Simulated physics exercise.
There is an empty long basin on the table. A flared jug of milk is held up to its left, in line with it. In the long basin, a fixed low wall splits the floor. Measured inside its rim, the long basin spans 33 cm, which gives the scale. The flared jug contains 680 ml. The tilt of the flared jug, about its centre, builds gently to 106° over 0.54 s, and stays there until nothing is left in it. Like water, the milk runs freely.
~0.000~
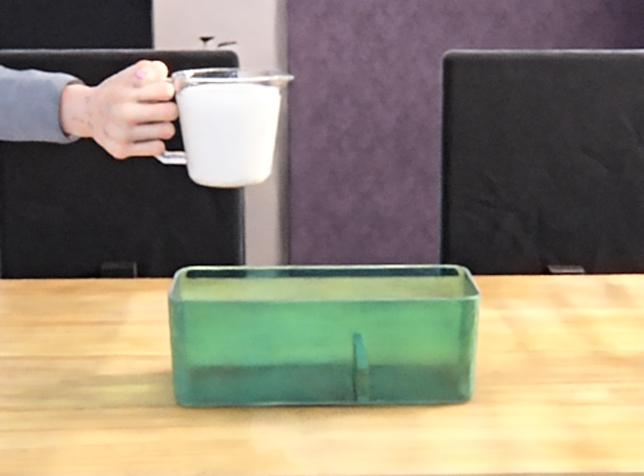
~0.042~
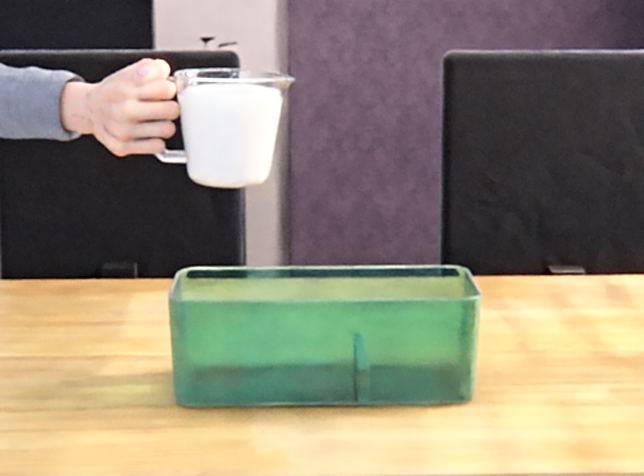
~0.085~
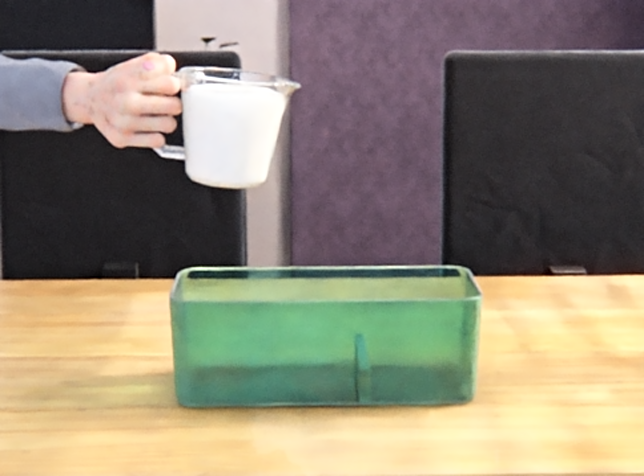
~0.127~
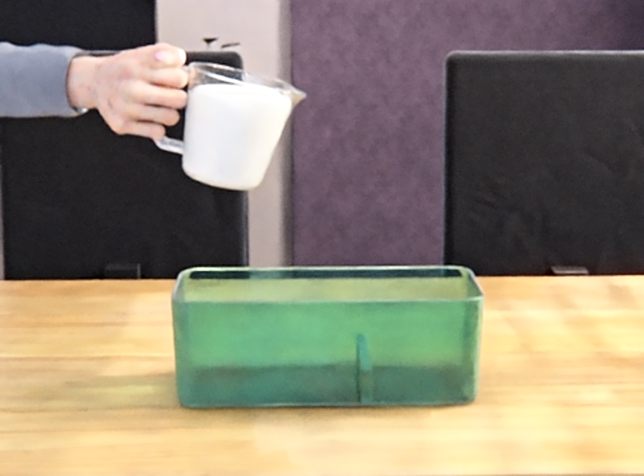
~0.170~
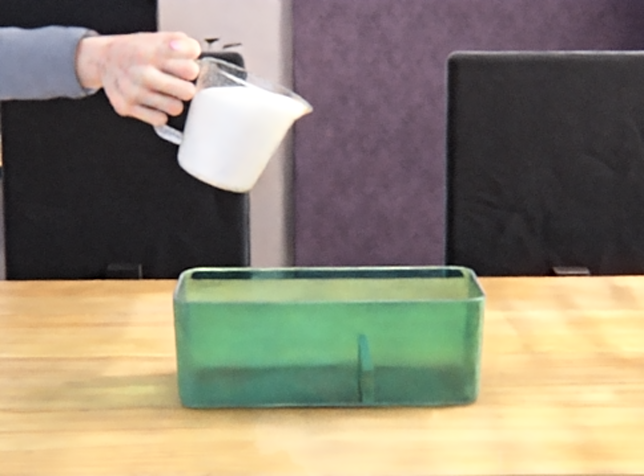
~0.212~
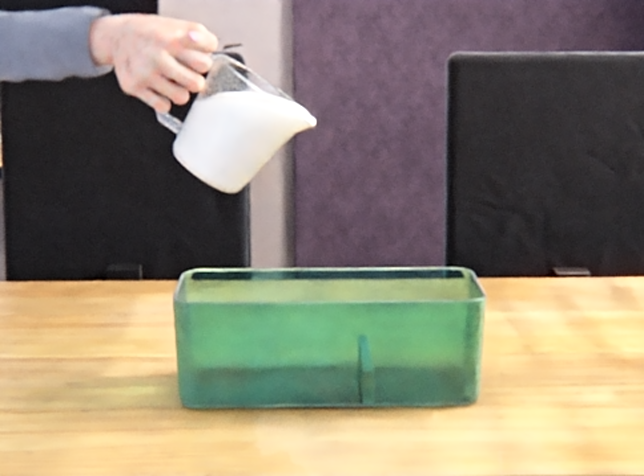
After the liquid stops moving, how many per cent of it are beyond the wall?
About 35 per cent.
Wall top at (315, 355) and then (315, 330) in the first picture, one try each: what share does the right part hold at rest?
85 in a hundred, followed by 90 in a hundred.
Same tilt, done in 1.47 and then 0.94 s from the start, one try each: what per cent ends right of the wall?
65 per cent first, 55 per cent second.
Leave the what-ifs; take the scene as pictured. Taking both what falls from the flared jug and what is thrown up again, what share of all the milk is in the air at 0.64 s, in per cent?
Roughly 18 per cent.
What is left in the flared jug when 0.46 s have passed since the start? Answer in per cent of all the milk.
Roughly 44 per cent.
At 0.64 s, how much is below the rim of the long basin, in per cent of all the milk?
Near 74 per cent of the total.
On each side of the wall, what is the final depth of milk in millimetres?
Some 16 mm on the left and some 16 mm on the right.
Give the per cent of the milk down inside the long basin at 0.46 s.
Roughly 18 percent.
By 0.46 s the tilt is 100° and 43 per cent is still to pour, 3 is left of the wall and 15 right of it.
By 0.64 s the tilt is 106° and 7 per cent is still to pour, 43 is left of the wall and 31 right of it.
By 0.83 s the tilt is 106° and 0 per cent is still to pour, 59 is left of the wall and 34 right of it.
By 1.04 s the tilt is 106° and 0 per cent is still to pour, 62 is left of the wall and 34 right of it.
At rest 62 per cent lies left of the wall, 35 right of it and 3 outside.
